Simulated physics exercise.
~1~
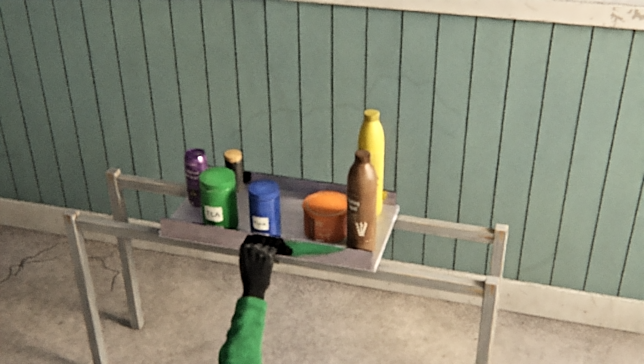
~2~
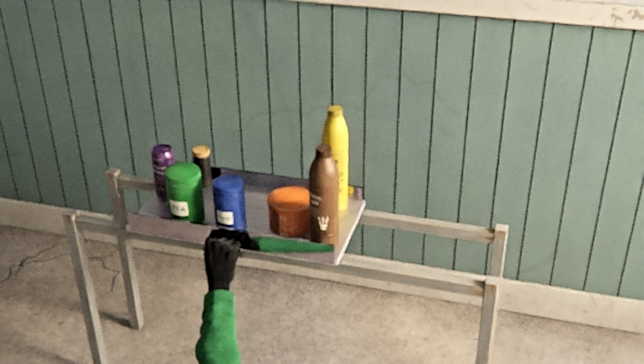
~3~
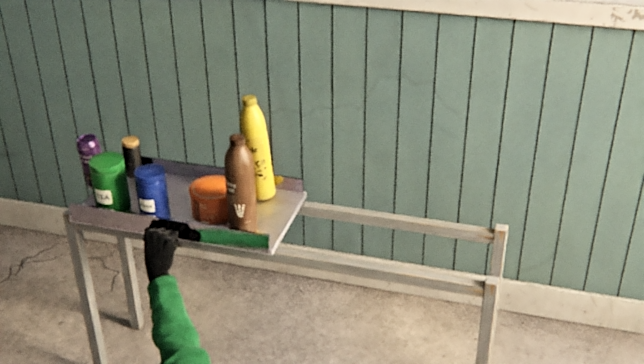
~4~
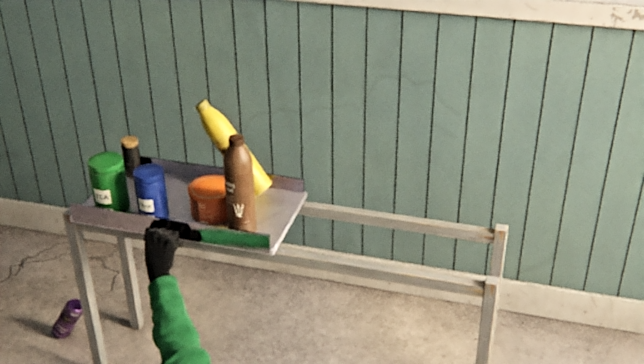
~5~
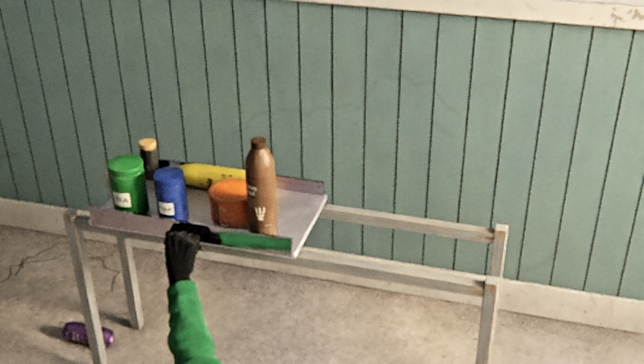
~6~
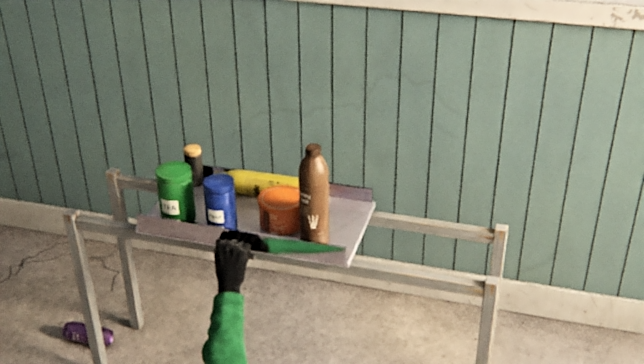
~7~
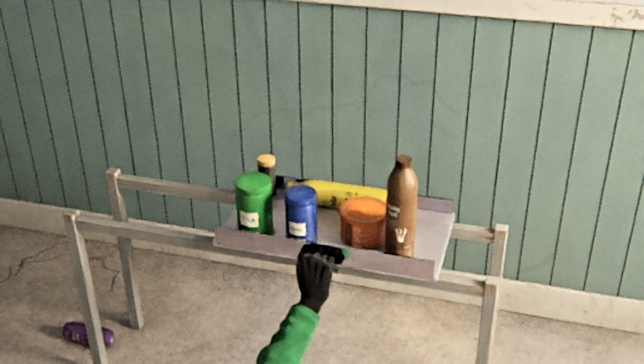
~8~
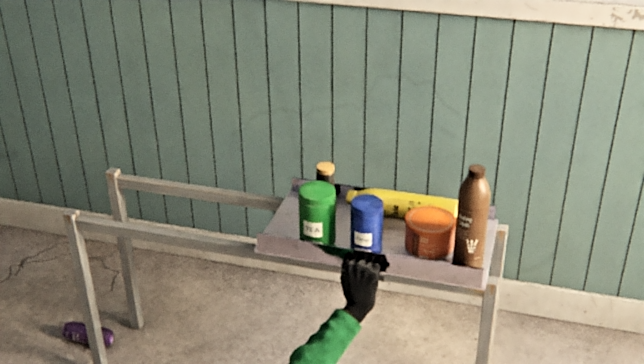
A gloved hand slides a tray left, a purple can falls, then right, yellow bottle toppled.
